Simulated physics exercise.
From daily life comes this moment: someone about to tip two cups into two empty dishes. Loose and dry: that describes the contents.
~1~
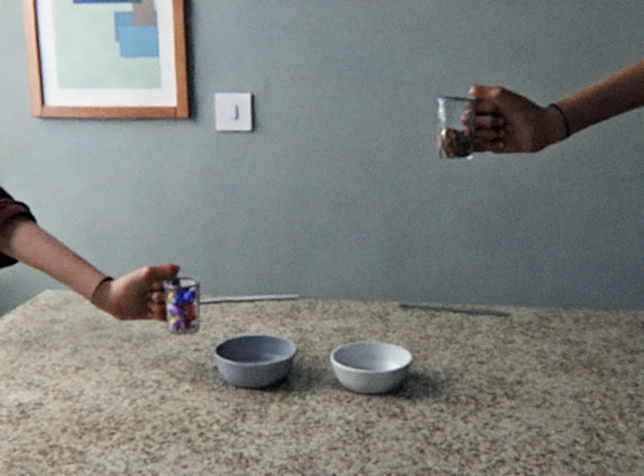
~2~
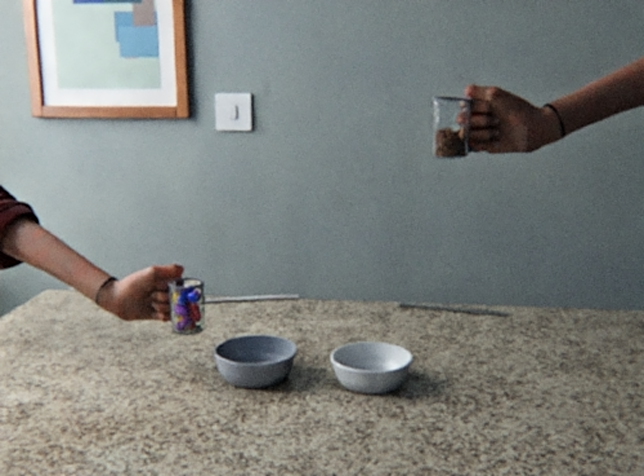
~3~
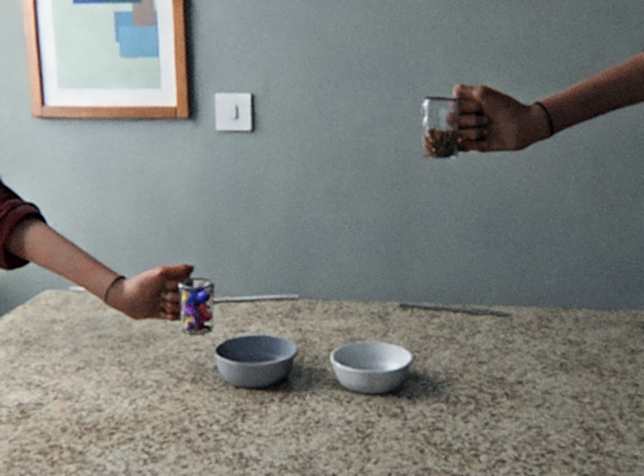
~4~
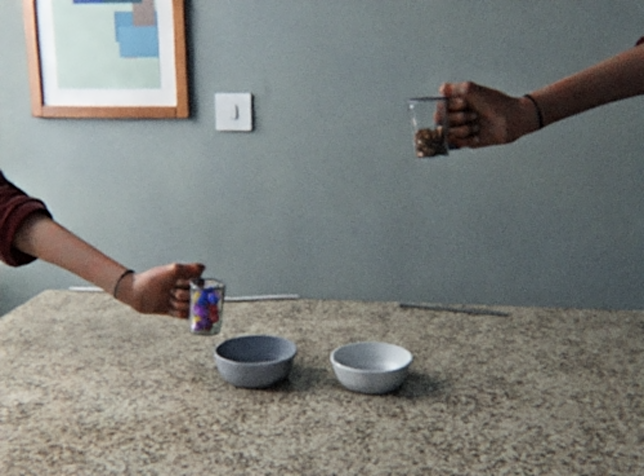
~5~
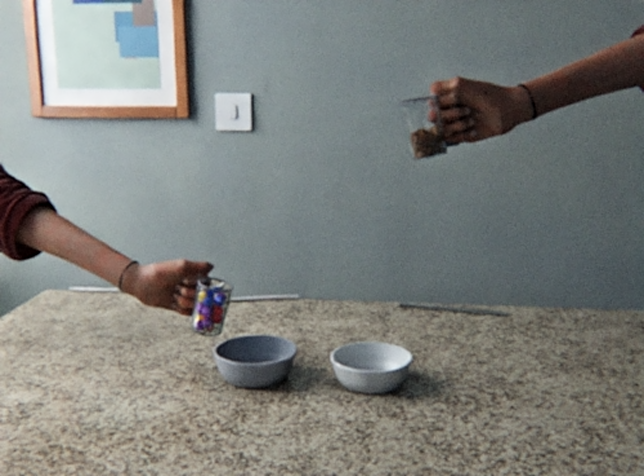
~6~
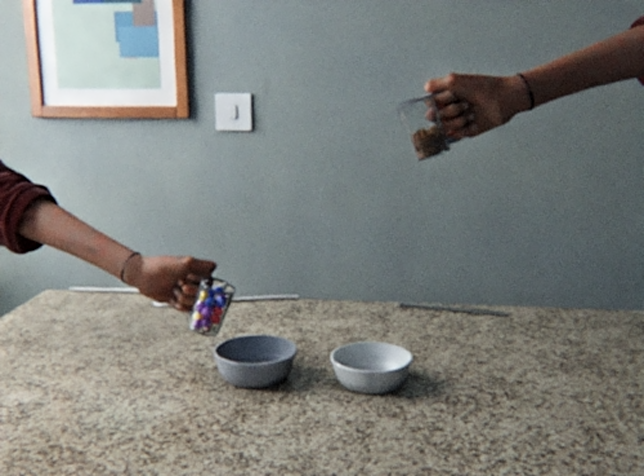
Two hands holding small clear cups, one with colorful marbles low on the left and one with brown bits higher on the right, moved inward above two empty bowls, then tilted the cups slightly.
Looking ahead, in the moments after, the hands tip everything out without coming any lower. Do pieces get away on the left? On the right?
Left dish contains everything, right spills.
Then, 0.65 s later than the last frame, left, every one still in the cup; right, every one still in the cup.
Then, 1.22 s later than the last frame, left, the larger part still in the cup, about a tenth in the dish, about a tenth in the air; right, almost all still in the cup, just a few in the air.
Then, 1.71 s later than the last frame, left, every one in the dish; right, roughly half in the dish, about a tenth outside the dish, roughly half in the air.
When it is over, left, every one in the dish, not one outside the dish; right, the larger part in the dish, roughly a quarter outside the dish.
